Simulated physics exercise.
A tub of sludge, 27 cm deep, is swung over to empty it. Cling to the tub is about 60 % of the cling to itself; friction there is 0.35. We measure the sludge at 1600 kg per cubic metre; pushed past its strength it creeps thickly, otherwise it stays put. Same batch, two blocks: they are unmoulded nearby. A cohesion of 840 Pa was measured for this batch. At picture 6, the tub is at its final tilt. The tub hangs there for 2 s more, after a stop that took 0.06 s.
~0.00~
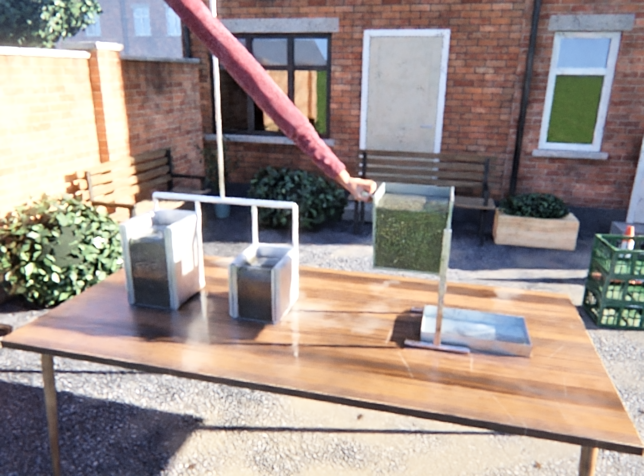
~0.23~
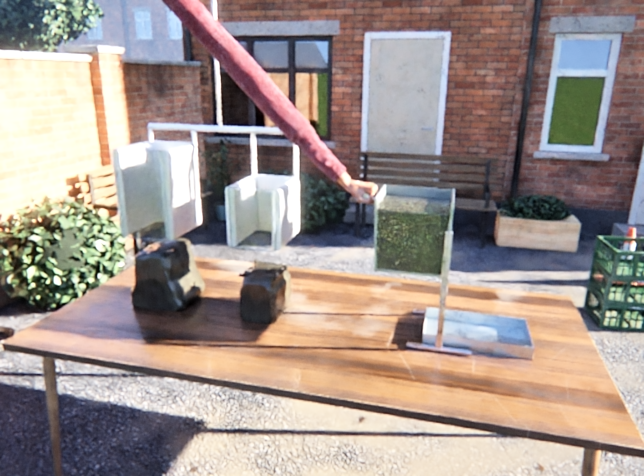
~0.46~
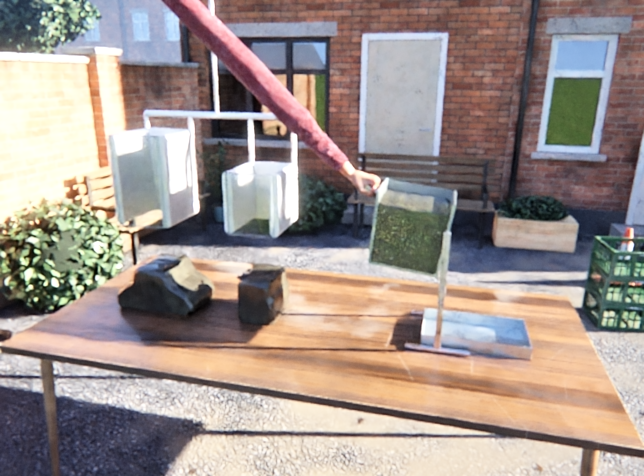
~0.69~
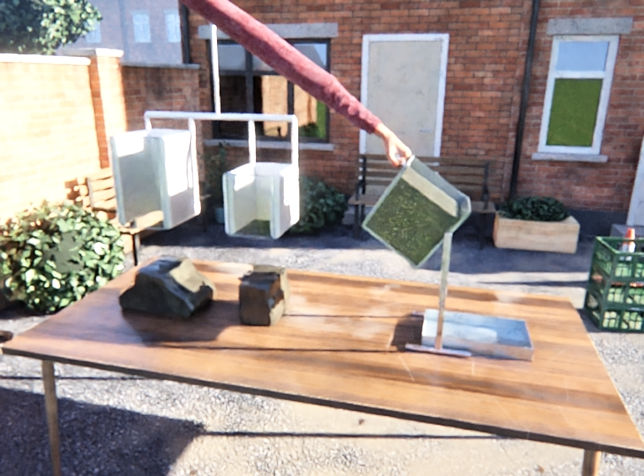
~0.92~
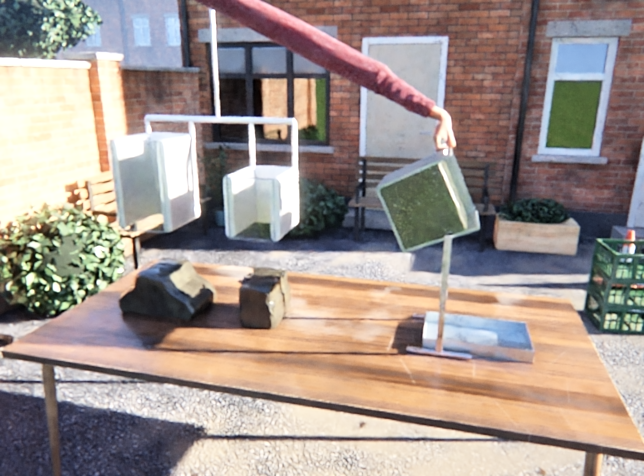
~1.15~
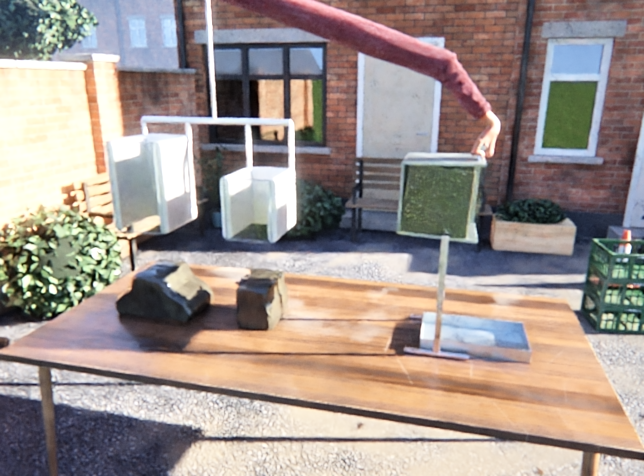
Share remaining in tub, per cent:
Near 52 percent.
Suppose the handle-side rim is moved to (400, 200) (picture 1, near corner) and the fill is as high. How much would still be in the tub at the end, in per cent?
I'd put it at close to 100 per cent.
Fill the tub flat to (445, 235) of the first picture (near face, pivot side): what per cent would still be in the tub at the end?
I'd guess around 95 in a hundred.
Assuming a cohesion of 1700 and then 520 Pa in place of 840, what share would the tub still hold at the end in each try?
Roughly 100 % followed by roughly 40 %.
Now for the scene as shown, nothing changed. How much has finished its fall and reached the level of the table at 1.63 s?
Some 0 % has got all the way down.
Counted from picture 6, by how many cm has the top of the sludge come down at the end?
12 cm or so.
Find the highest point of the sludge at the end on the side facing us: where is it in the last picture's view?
Around (432, 201).
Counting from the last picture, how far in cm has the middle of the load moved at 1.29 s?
Around 4 cm.
By 1.29 s, the tub is at 91 degrees and holds 97 %.
By 1.46 s, the tub is at 91 degrees and holds 73 %.
By 1.63 s, the tub is at 91 degrees and holds 57 %.
By 1.80 s, the tub is at 91 degrees and holds 52 %.
By 3.15 s, at the end, the tub is at 91 degrees and holds 52 %.
